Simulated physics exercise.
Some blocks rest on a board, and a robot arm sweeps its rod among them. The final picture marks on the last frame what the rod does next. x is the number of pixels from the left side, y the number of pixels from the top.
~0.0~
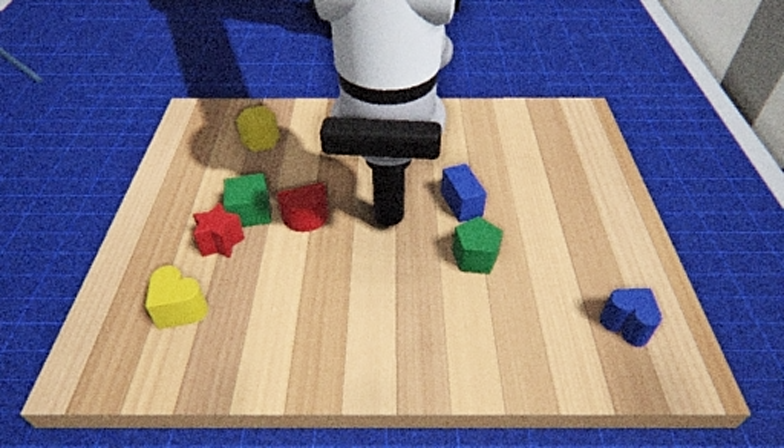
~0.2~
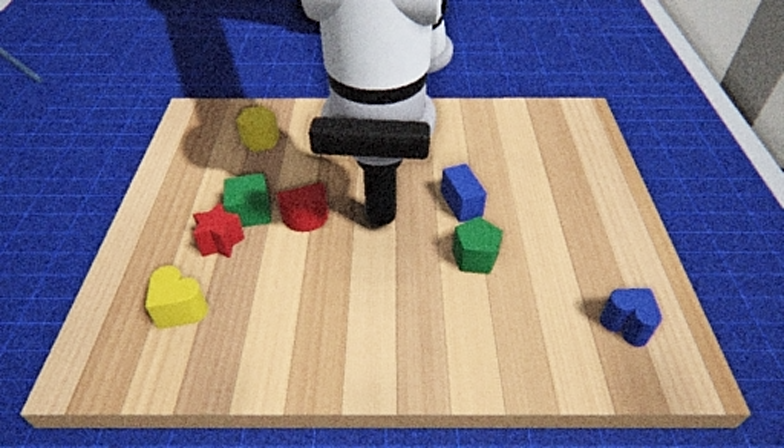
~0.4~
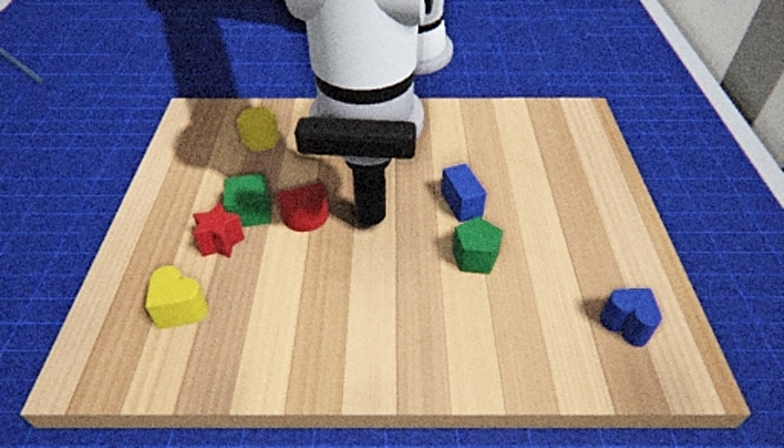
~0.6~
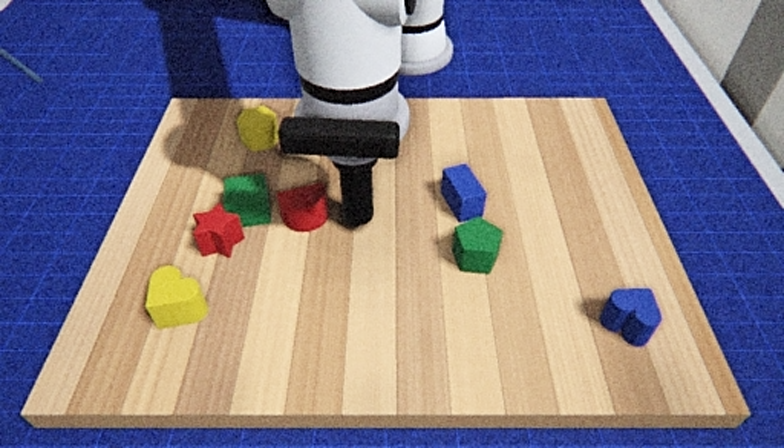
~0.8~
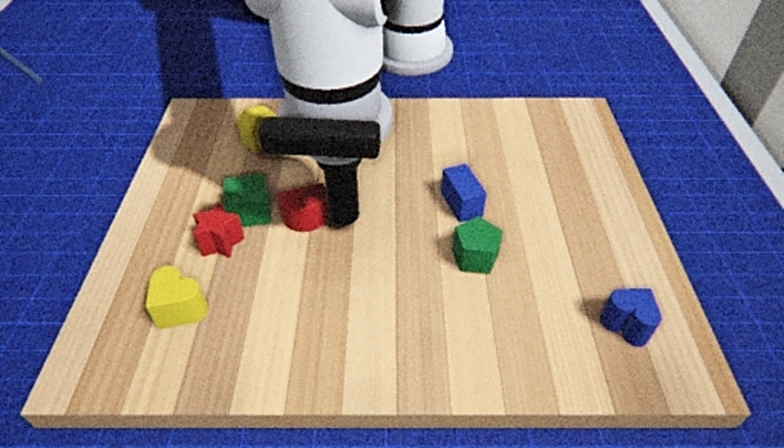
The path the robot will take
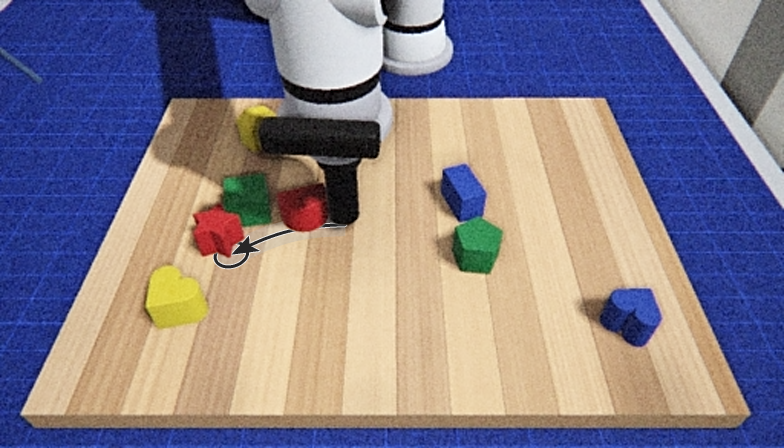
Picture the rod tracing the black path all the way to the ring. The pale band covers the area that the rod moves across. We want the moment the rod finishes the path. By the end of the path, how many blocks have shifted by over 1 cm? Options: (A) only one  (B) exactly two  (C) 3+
The one that fits is C, 3+.
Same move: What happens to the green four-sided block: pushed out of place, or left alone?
The block in question is displaced by the end.
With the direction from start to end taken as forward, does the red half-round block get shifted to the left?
Short answer: No.
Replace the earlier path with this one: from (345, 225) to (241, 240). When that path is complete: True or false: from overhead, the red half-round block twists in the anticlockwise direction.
False.
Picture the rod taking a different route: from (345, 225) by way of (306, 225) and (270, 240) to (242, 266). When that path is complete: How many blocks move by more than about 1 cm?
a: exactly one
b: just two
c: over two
b (just two)
The drawn path runs from (345, 225) over (307, 228) and (268, 238) to (231, 254).
On the path given first. One third of the way, rod at (304, 218); red star-shaped block at (209, 219), turned 20° anticlockwise; green four-sided block at (225, 185); red half-round block at (270, 194), turned 15° clockwise.
Two thirds of the way, rod at (266, 228); red star-shaped block at (208, 219), turned 20° anticlockwise; green four-sided block at (203, 180), turned 20° clockwise; red half-round block at (239, 196), turned 35° clockwise.
At the end, rod at (228, 245); yellow heart block not moved; red star-shaped block at (197, 221); green four-sided block at (202, 179), turned 20° clockwise; red half-round block at (237, 196), turned 35° clockwise.
